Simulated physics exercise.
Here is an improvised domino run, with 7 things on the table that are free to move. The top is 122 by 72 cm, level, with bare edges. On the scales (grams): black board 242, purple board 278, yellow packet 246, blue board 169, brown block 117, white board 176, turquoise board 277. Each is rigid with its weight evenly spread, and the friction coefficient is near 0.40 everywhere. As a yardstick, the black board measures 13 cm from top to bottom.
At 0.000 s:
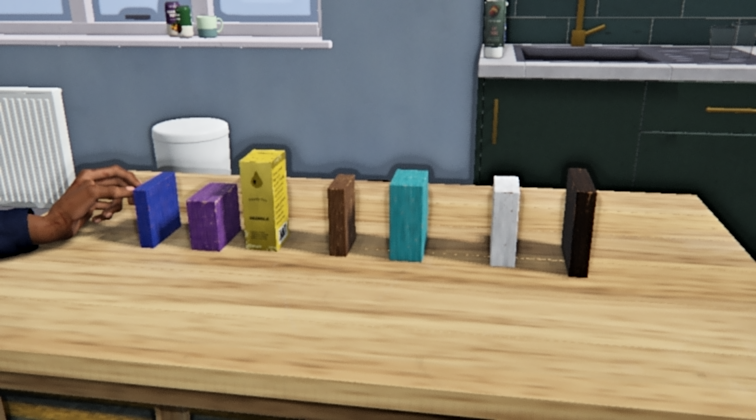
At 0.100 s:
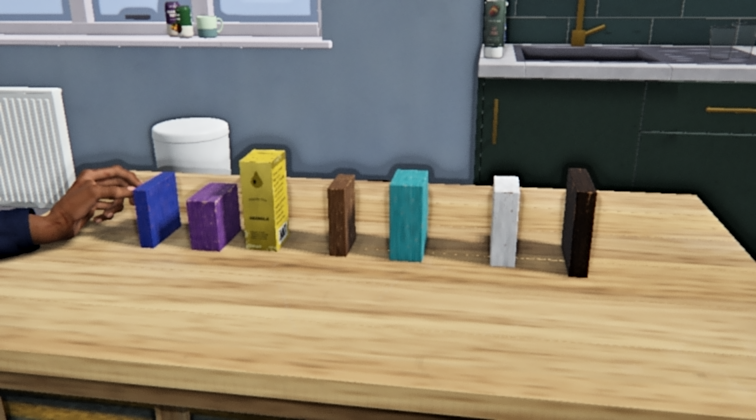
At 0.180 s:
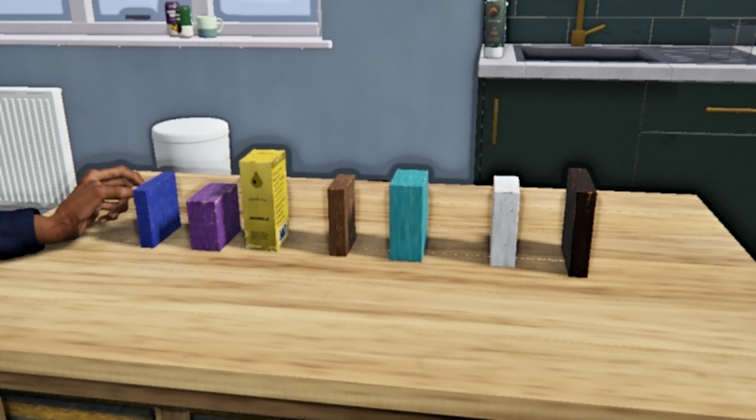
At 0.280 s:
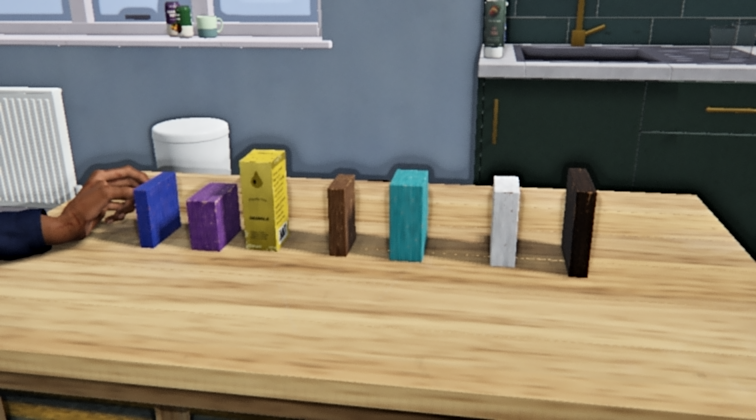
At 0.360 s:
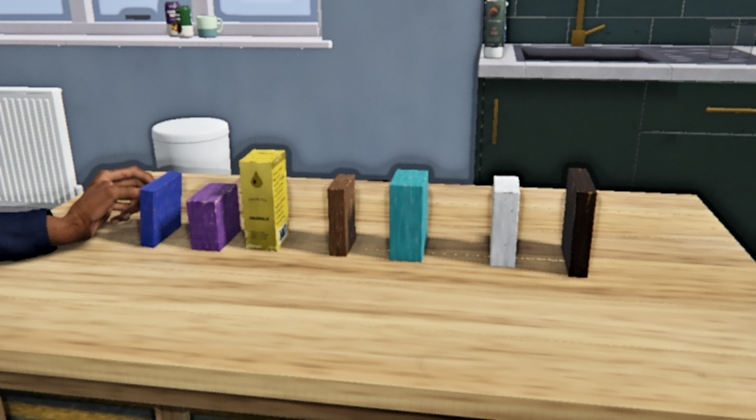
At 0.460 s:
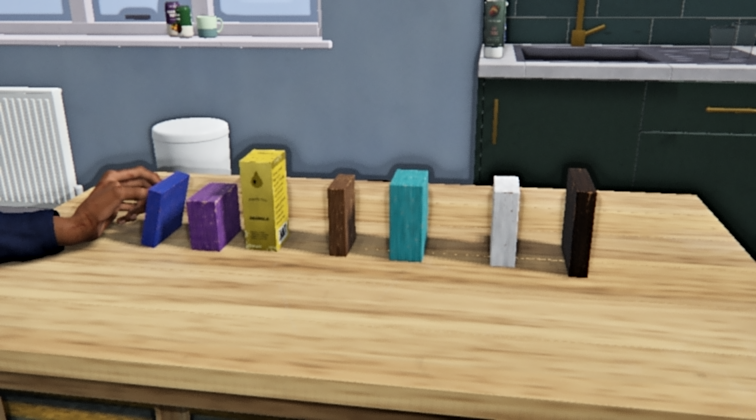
In a kitchen, seven upright blocks and boxes stand in a spaced row on a wooden table, with a hand behind the blue board at the left end. The hand shifts slightly right, and the blue board gradually leans right toward the purple one, while the others stay still.
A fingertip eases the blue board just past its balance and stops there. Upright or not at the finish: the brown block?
The brown block is still upright.
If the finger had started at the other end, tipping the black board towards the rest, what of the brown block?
The brown block stays upright.
After 0.56 s, blue board 28° over.
After 0.66 s, blue board 40° over.
After 1.06 s, brown block resting near (343, 215).
At rest (1.5 s), all 5 in place, give or take 5 cm. Seen from the same camera at the end, brown block near (343, 215).
